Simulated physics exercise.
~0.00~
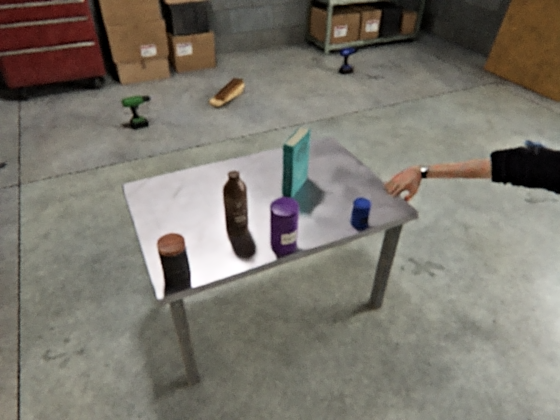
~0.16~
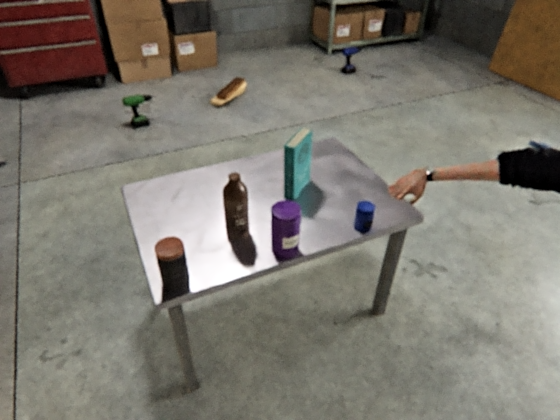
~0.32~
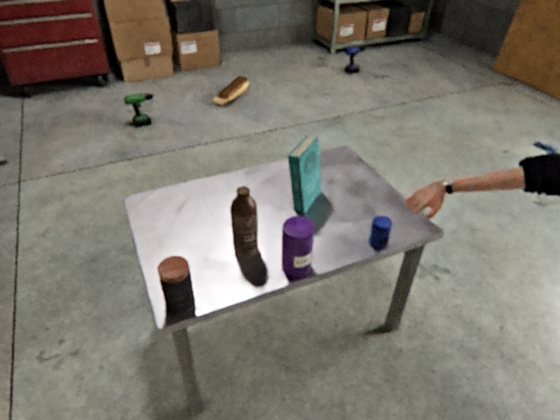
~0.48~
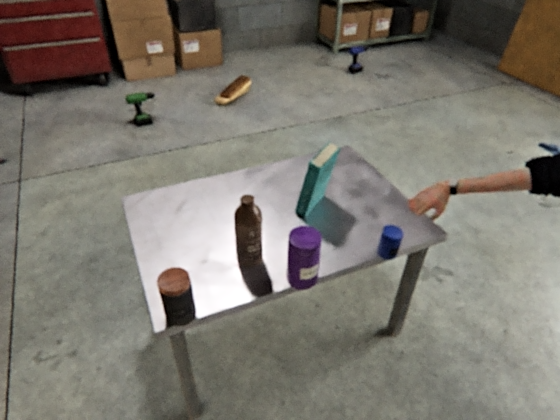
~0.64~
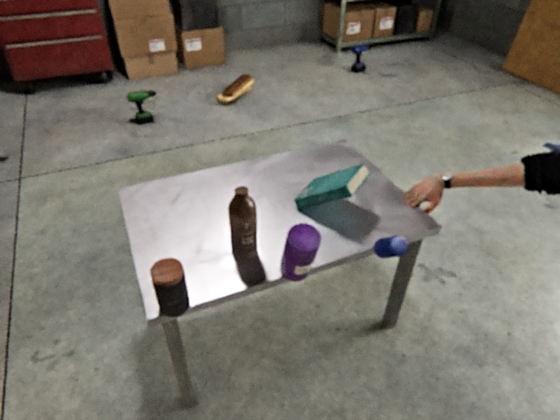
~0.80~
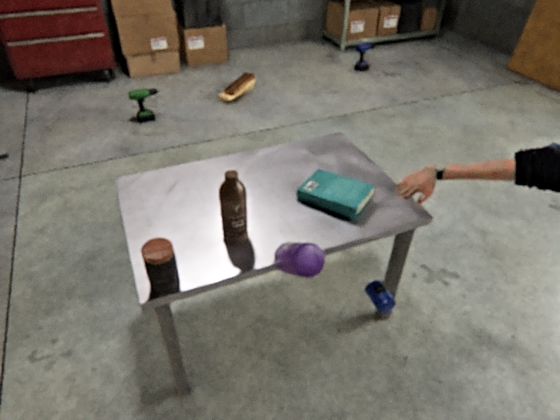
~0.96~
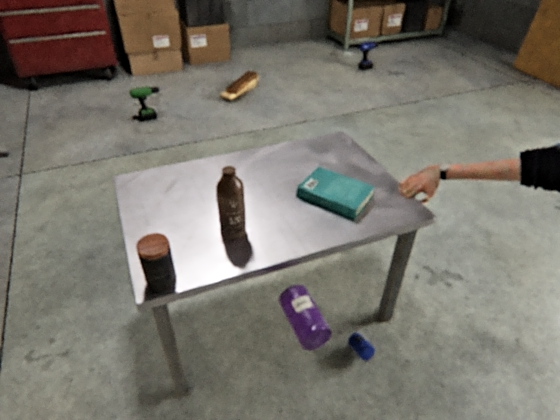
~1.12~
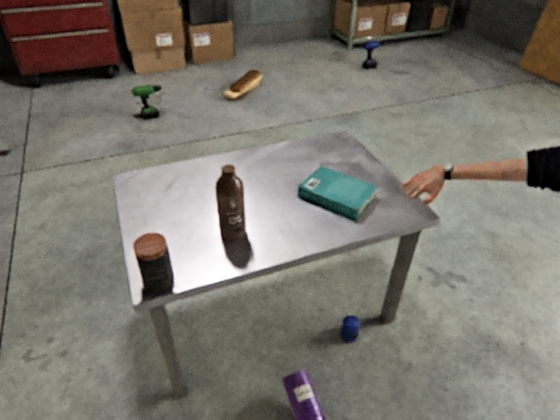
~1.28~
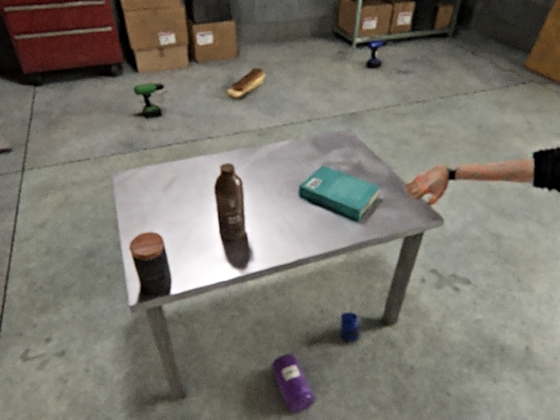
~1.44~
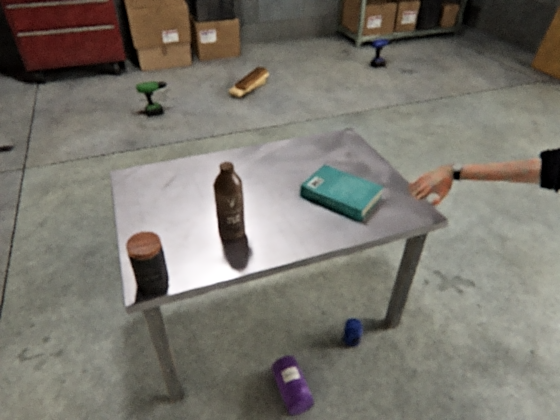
In a garage with a concrete floor, seen from above and in front, a small metal side table holds a black jar with a brown lid at left, a brown bottle, a purple jar near the front edge, an upright turquoise book behind, and a small blue jar at right. A hand grips the right end as the table jolts towards the viewer, then back. The book tips and falls flat, while the purple and blue jars topple off the front edge to the floor. The purple jar ends on its side and the blue one upright beneath the table. The bottle and black jar stay standing.
